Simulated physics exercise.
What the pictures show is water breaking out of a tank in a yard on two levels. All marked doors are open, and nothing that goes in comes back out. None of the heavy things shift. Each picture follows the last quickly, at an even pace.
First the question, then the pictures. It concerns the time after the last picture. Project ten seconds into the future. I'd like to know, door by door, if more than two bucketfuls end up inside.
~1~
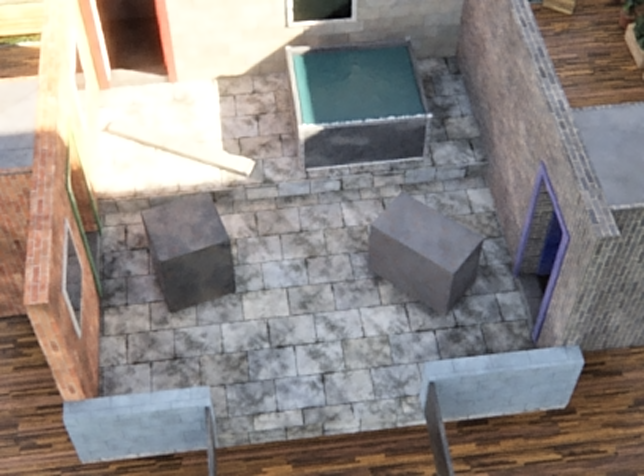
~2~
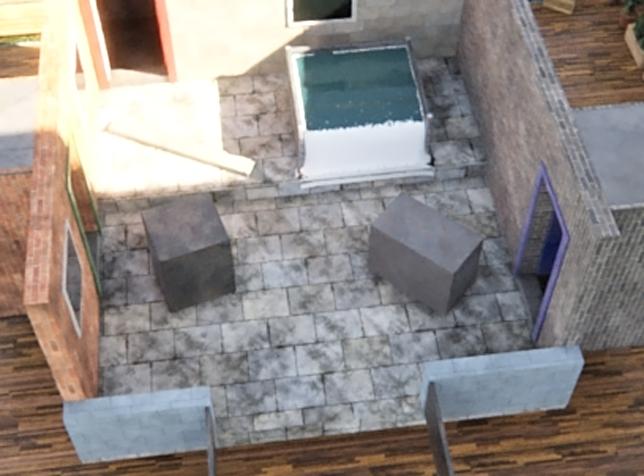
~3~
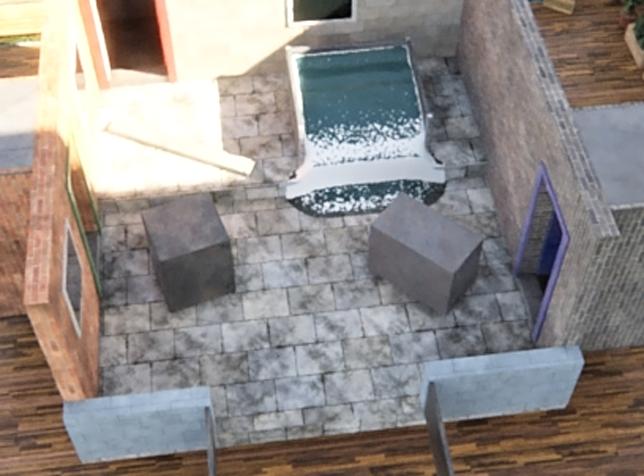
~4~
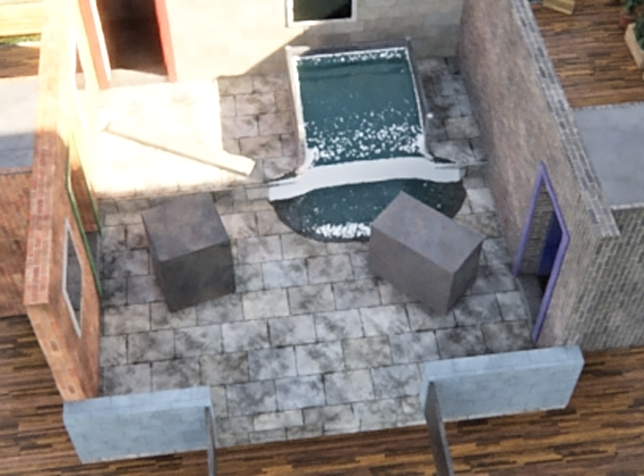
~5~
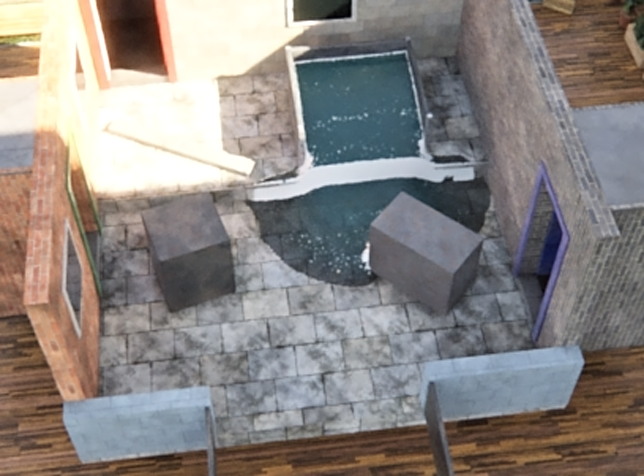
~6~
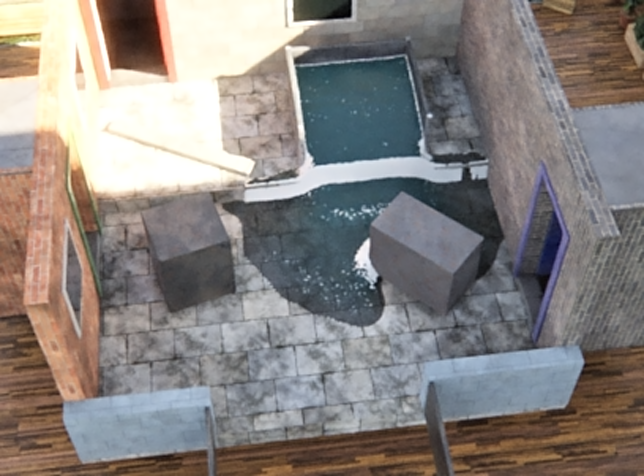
Here it is: The blue door lets in more than two bucketfuls, the red door lets in two bucketfuls or fewer, the green door lets in two bucketfuls or fewer.
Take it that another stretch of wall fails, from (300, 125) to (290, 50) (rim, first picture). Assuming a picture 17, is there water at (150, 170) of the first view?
Answer: Soaked.
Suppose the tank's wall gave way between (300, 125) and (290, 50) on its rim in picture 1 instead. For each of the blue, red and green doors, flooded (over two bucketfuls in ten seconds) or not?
Going door by door, the blue door remains below, the red door rises above and the green door rises above.
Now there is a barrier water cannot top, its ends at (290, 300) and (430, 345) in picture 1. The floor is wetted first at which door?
I'd name the one in blue.
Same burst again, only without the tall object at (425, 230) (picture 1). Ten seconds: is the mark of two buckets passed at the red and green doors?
I'd say the red door stays below the mark, and so does the green door, which stays below the mark.
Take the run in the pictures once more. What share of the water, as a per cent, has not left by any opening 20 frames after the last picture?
Estimate: Near 78 %.
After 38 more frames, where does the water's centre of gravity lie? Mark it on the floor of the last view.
About (284, 283).
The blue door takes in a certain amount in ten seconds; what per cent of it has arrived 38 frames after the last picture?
100 %.
A moment on, water covers 35 % of the floor; the blue door under two buckets in, the red door not reached, the green door not reached.
Next, water covers 50 % of the floor; the blue door over two buckets in, the red door not reached, the green door not reached.
Then, water covers 60 % of the floor; the blue door over two buckets in, the red door not reached, the green door wet at the sill, nothing in.
Later, water covers 65 % of the floor; the blue door over two buckets in, the red door not reached, the green door wet at the sill, nothing in.
In the end, water covers 65 % of the floor; the blue door over two buckets in, the red door not reached, the green door under two buckets in.
